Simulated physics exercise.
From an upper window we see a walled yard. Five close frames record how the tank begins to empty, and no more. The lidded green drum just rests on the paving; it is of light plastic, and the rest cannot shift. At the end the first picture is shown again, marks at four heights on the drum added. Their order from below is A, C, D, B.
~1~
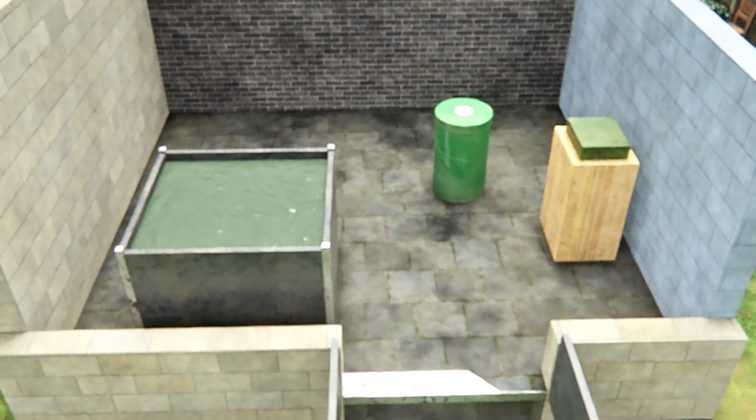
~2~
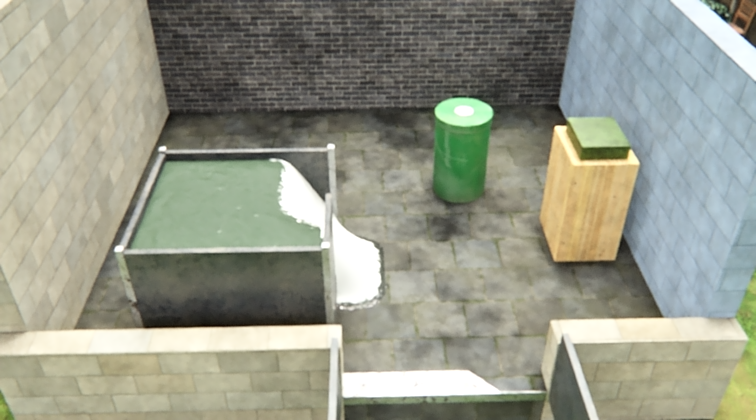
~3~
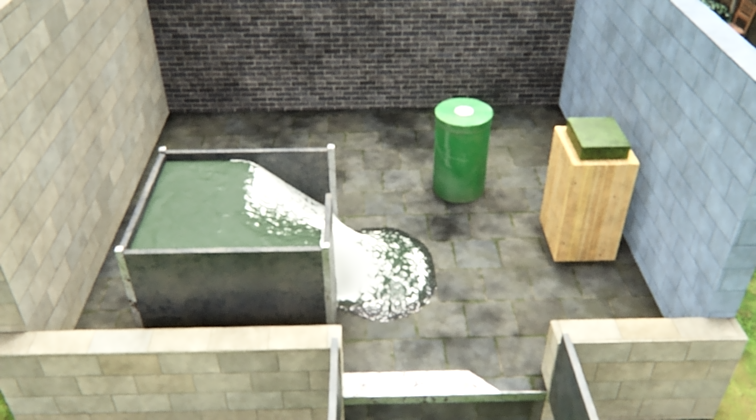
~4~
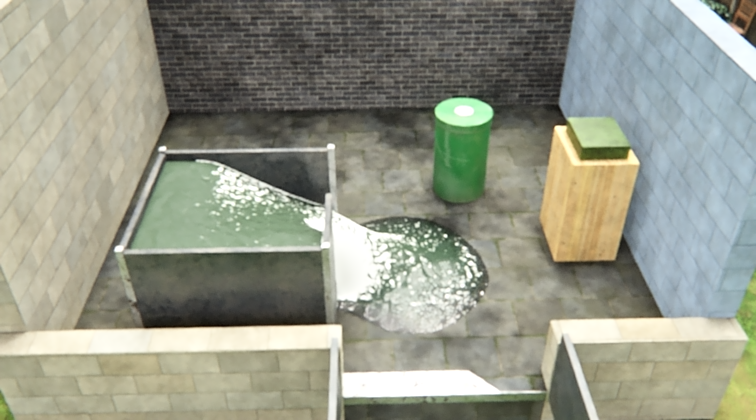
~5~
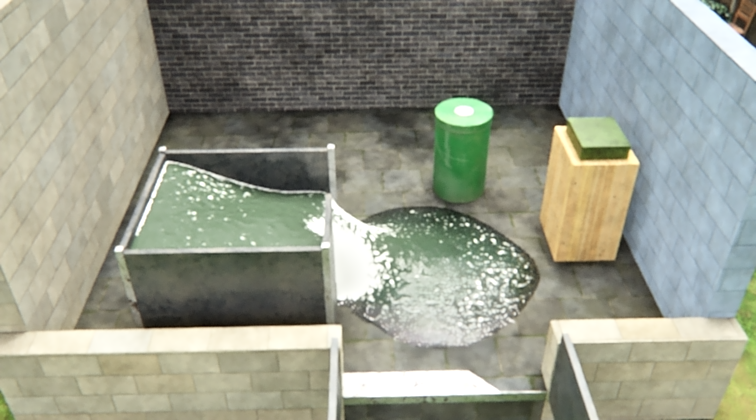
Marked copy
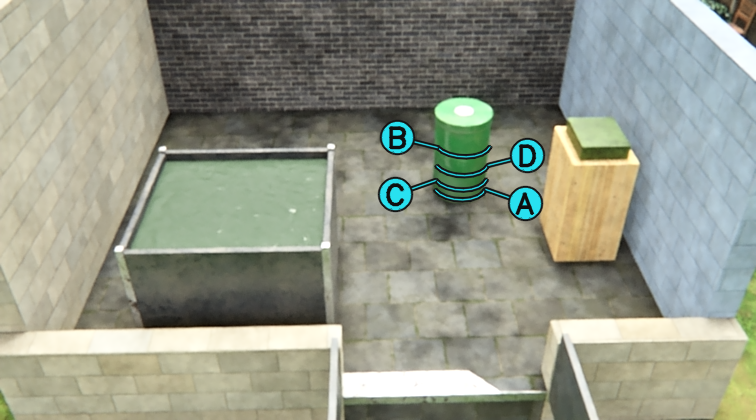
Water pours from the right side of the full tank and spreads across the yard's paving.
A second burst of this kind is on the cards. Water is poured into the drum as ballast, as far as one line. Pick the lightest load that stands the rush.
D.
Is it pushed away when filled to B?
No, not at all.
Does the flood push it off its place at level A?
Yes, that goes wrong.
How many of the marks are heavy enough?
Two.
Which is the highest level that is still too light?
It is C.
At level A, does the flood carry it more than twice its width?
Yes.
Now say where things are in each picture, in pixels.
Lid of the green drum at (465, 111); tank full, its middle at (238, 203); open gate at (446, 327).
Water covers 2 % of the ground and is seen nearest the drum at (361, 241).
Water covers 5 % of the ground and is seen nearest the drum at (405, 238).
Water covers 8 % of the ground and is seen nearest the drum at (422, 223).
Lid of the green drum at (465, 111); water covers 13 % of the ground and is seen nearest the drum at (439, 211).
On the marked copy, A at (462, 199); B at (466, 156); C at (463, 190); D at (464, 175); from the bottom up A, C, D, B.
With A, it is pushed about 4 times its own width away.
With B, it does not move.
With C, it is pushed about twice its own width away.
With D, it shifts by a finger or two and stays.
